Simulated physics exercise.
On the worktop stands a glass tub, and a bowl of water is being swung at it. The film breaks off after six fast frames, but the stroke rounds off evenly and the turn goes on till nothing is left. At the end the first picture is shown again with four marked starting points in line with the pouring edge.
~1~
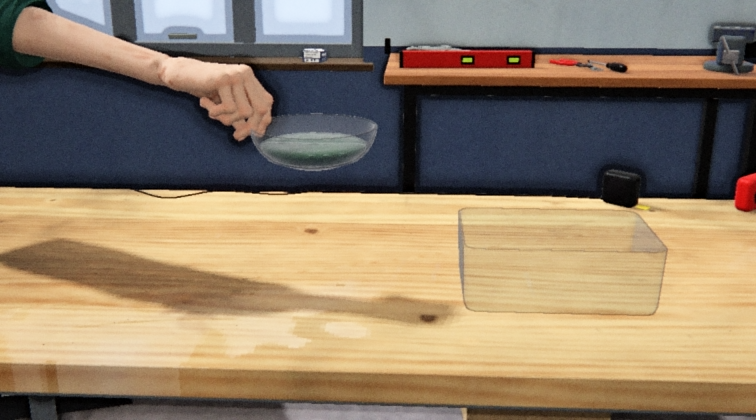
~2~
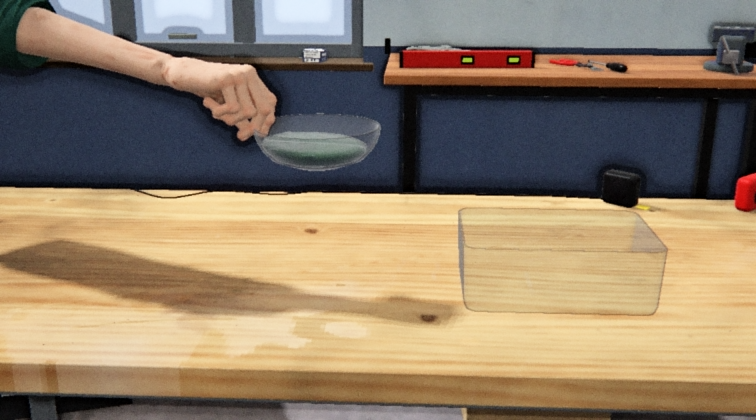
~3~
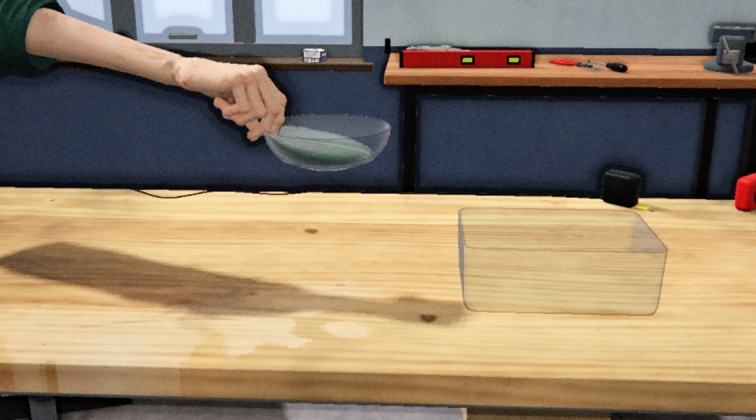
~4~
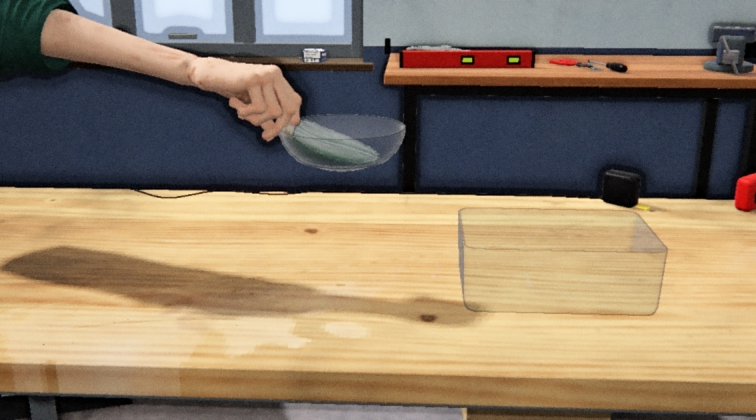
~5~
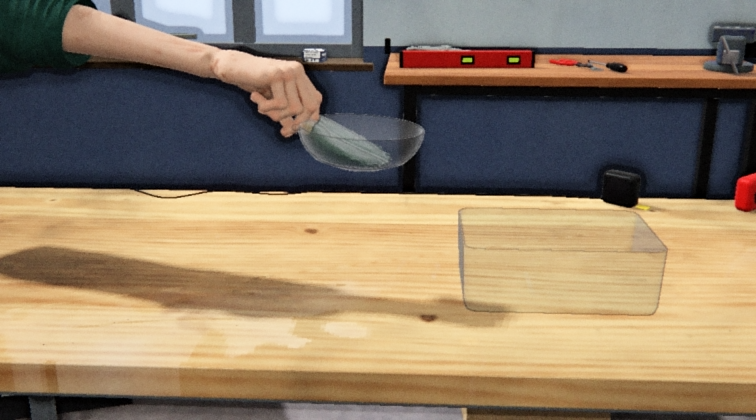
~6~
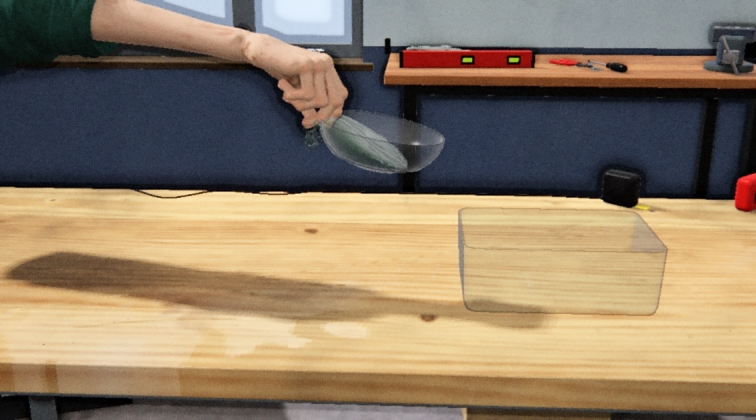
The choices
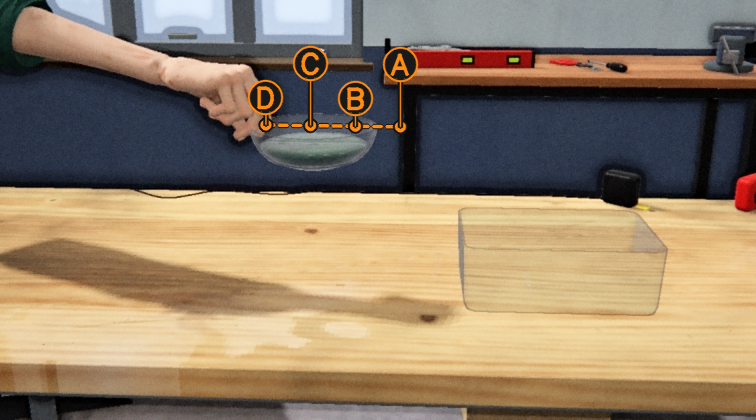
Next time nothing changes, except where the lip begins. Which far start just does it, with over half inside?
Choose C.
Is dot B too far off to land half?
No, that is safe.
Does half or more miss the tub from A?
No, not at all.
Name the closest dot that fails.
Here it is dot D.
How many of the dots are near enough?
Three of the four.
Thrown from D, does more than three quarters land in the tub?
No, it does not.
On the marked copy, A at (400, 126); B at (355, 126); C at (310, 125); D at (265, 125).
With A, about 86 % lands in the tub, 8 % falls short and 7 % goes beside or beyond.
With B, about 84 % lands in the tub, 12 % falls short and 5 % goes beside or beyond.
With C, about 66 % lands in the tub, 28 % falls short and 5 % goes beside or beyond.
With D, about 33 % lands in the tub, 64 % falls short and 3 % goes beside or beyond.
